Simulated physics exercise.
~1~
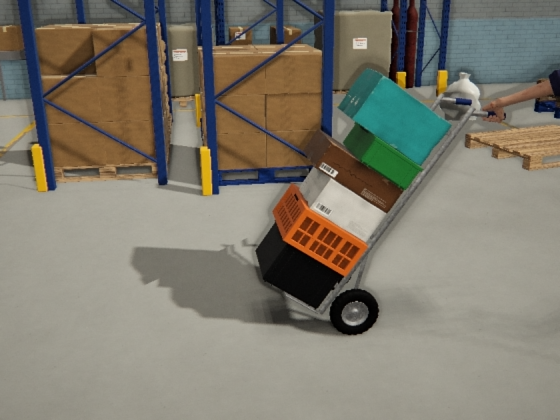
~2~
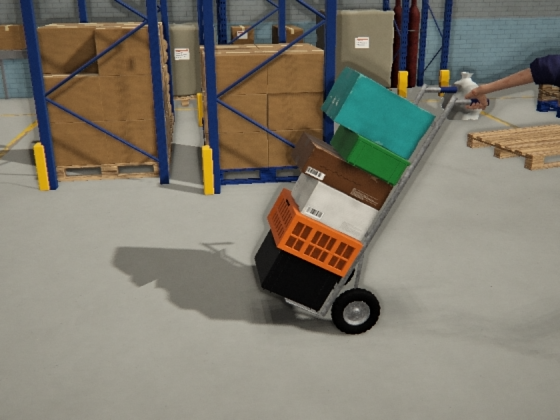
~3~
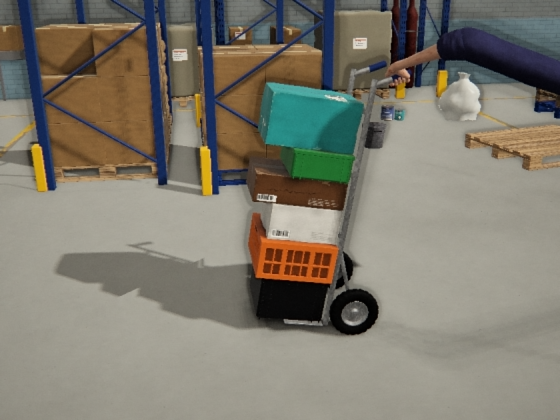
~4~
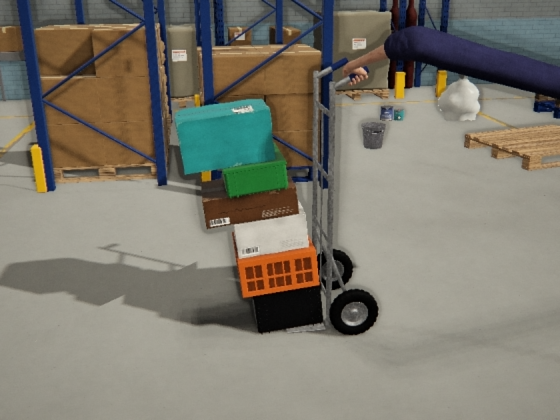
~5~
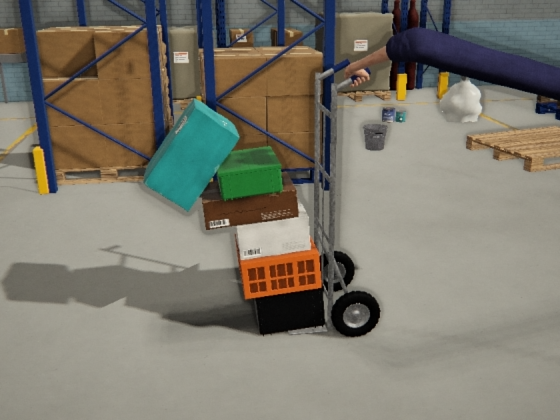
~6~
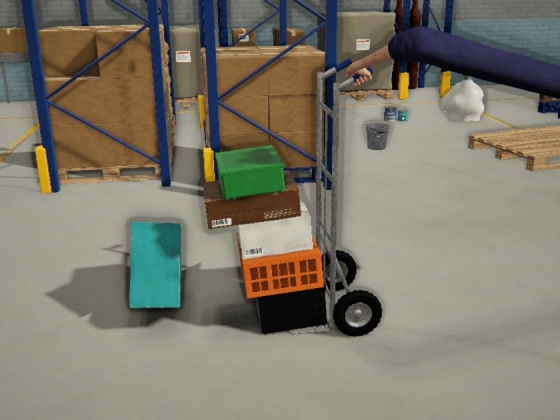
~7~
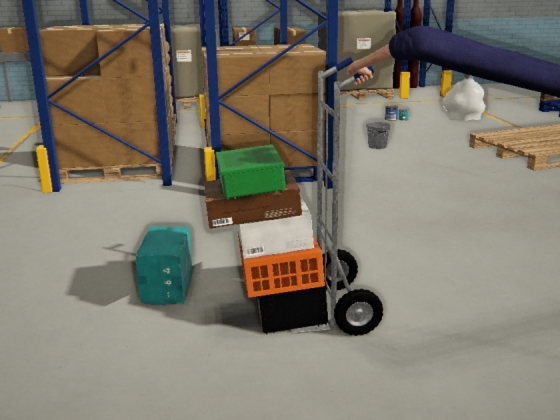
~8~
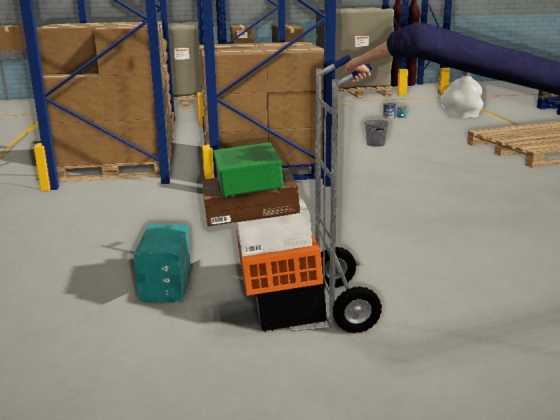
In the video, a hand swings a tilted hand truck stacked with boxes, crates and totes upright in a warehouse. The stack shifts left, the turquoise parcel on top tips off and drops to the floor, and the other things stay stacked while the truck stands still.
